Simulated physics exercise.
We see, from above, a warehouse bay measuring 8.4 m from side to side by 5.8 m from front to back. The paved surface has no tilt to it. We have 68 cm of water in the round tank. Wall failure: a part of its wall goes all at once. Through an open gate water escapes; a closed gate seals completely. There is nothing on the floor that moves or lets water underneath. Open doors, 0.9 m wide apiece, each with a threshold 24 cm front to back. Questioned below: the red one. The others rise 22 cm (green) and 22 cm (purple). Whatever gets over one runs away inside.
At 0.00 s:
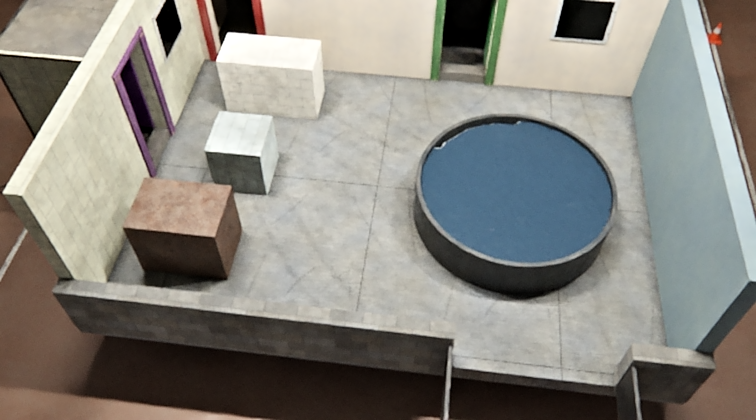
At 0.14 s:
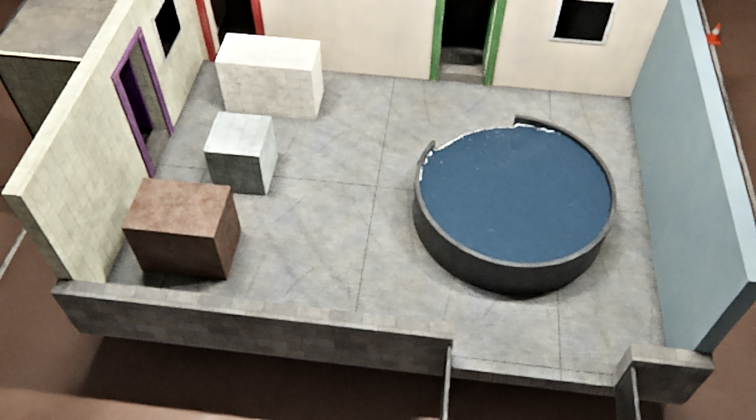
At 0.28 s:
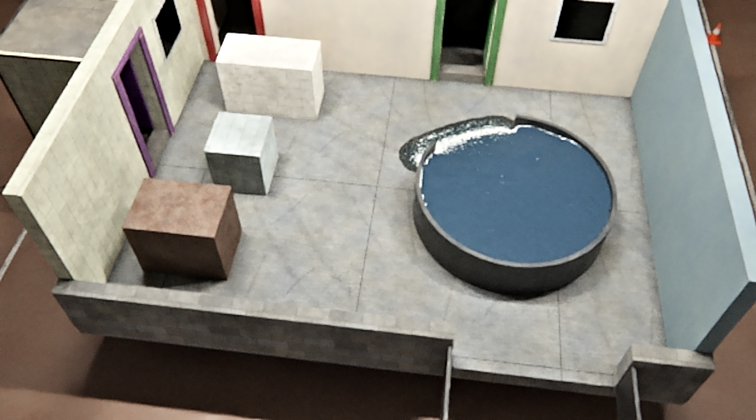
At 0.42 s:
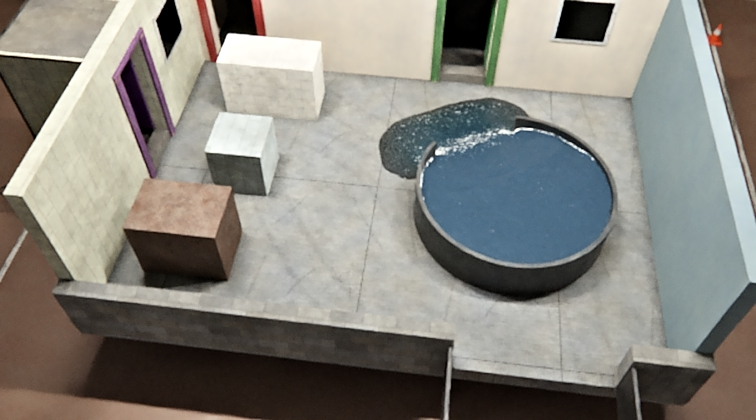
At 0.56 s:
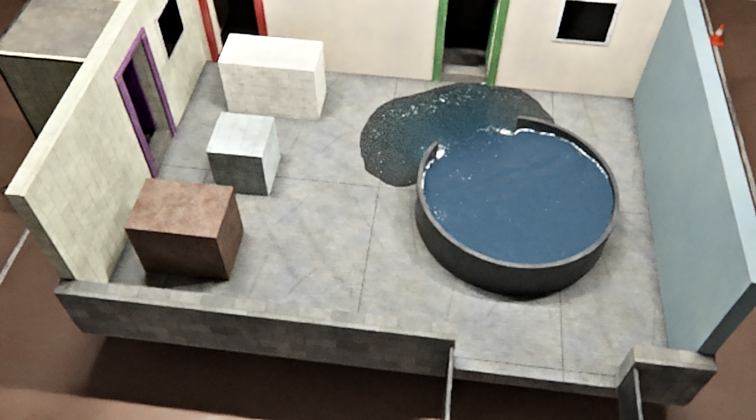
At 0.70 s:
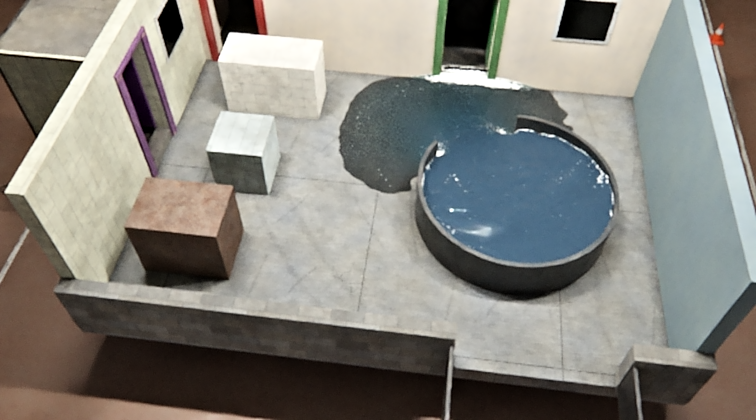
In the video, a round tank of blue water stands in a walled yard with three blocks; part of its far-side wall opens, and water pours out, spreading across the grey floor leftward and back to the green-framed doorway.
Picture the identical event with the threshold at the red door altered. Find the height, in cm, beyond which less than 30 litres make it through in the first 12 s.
I would say 25 cm.
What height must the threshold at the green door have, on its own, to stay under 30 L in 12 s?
Roughly 36 cm at the green door.
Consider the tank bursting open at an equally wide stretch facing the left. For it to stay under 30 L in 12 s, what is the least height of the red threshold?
Then 15 cm.
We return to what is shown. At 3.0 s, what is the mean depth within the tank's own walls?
The mean depth is roughly 34 cm.
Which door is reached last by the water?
Last: Purple.
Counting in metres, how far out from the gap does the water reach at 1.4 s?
4.4 metres.
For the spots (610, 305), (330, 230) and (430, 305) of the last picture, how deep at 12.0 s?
Roughly 12, then 7, then 7 cm.
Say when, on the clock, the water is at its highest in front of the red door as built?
That happens close to 3.4 s on the clock.
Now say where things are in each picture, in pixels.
The first picture shows the round tank at (515, 186) is whole and still, 68 cm deep; the red door at (233, 20) is dry.
In the second picture, the front is at a hidden place, 0.3 m from the gap on the far side; 0.3 m2 of floor is wet, 68 cm left at the back.
In the third picture, the gap is on the far side, the front 0.7 m out at a hidden place; the back of the round tank holds 68 cm.
In the fourth picture, the gap is on the far side, the front 1.2 m out at (397, 126); the back of the round tank holds 68 cm.
In the fifth picture, the gap is on the far side, the front 1.8 m out at (386, 107); the back of the round tank holds 68 cm.
In the sixth picture, the gap is on the far side, the front 2.3 m out at (377, 85); the back of the round tank holds 68 cm; the red door at (235, 20), 5.0 m from the gap, is still 2.6 m from the nearest water.
After 1.4 s water covers 25 % of the floor, deepest (46 cm) near (440, 81); it has not reached the red door.
After 3.0 s water covers 45 % of the floor, deepest (52 cm) near (215, 61); 23 cm at the red door, 4 litres in over its 15 cm threshold.
After 12.0 s water covers 100 % of the floor, deepest (16 cm) near (666, 377); 11 cm at the red door, 108 litres in over its 15 cm threshold.
At the red door as built, the water arrived by 1.6 s and peaked near 28 cm at 3.4 s.
With a threshold of 22 cm, 44 litres would have come in within the 12 s; with 29.5 cm, 17 litres. So under 30 litres takes about 25 cm.
